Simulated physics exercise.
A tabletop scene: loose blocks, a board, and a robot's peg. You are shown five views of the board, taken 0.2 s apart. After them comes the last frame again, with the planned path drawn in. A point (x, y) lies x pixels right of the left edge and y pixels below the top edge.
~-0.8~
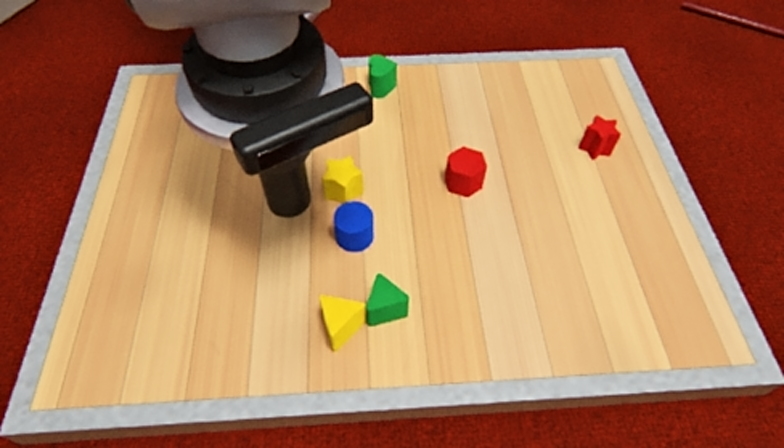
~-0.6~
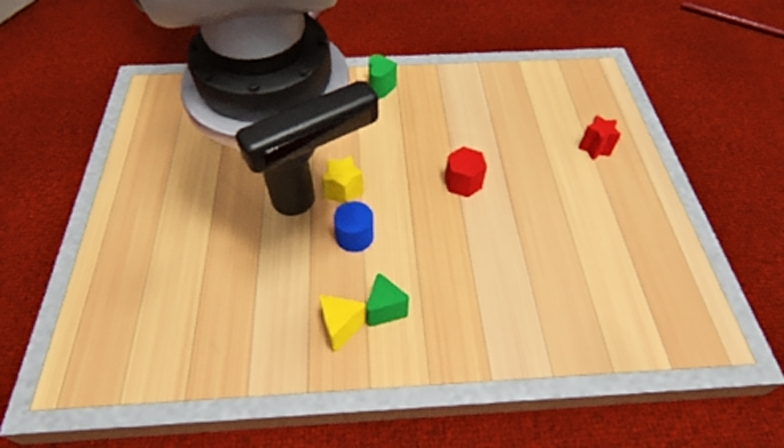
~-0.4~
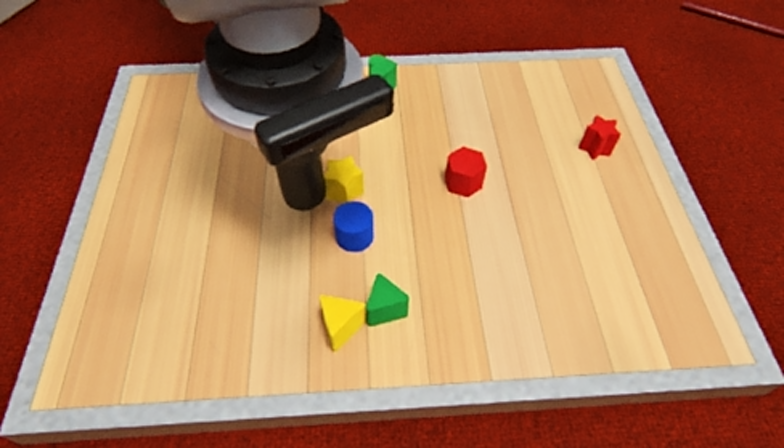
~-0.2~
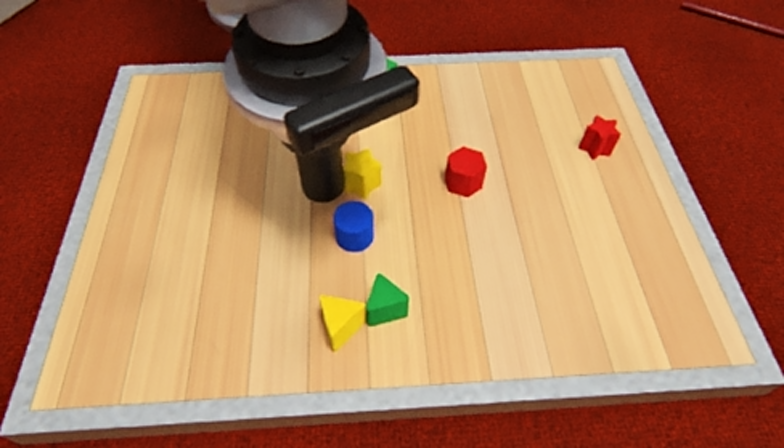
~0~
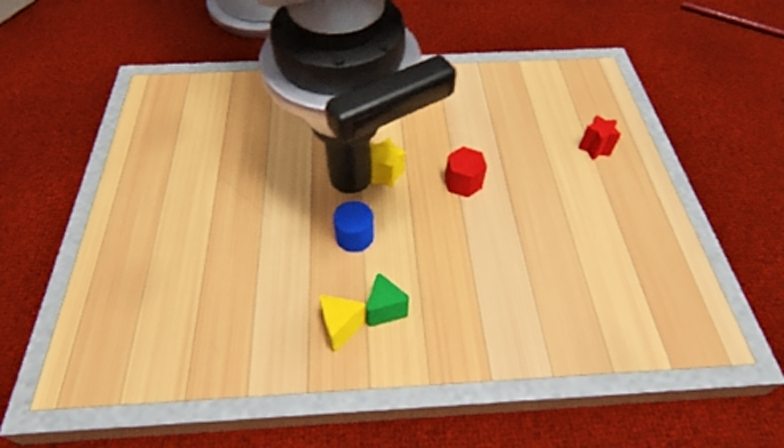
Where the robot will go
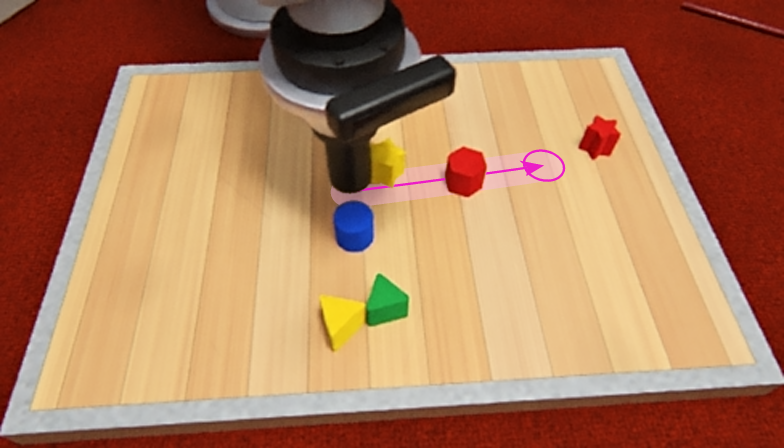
On a wooden board, a robot arm's black peg moves right and pushes the yellow star block rightward past a blue block.
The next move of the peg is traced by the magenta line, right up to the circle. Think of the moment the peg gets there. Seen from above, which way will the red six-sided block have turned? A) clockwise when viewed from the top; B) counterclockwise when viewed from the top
I choose A.
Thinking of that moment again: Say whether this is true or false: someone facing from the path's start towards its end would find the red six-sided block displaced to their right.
That statement is accurate.
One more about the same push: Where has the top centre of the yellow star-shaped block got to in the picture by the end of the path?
Near (420, 134).
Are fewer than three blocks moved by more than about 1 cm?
Yes - that is the case.
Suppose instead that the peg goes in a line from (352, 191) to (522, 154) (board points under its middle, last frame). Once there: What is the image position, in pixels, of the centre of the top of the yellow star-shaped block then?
If I read the scene right, the answer is (429, 124).
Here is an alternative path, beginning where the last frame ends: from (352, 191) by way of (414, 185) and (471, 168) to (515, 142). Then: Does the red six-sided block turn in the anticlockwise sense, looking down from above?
I'd say no.
Drawn move, in a line from (352, 191) to (544, 165).
On the path given first. One third of the way, peg at (419, 169); yellow star-shaped block at (417, 135), turned 85° anticlockwise.
Two thirds of the way, peg at (485, 160); yellow star-shaped block at (420, 134), turned 105° anticlockwise; red six-sided block at (527, 162), turned 35° clockwise.
At the end, peg at (549, 151); blue round block still; yellow star-shaped block at (420, 134), turned 105° anticlockwise; red six-sided block at (576, 170), turned 75° clockwise.
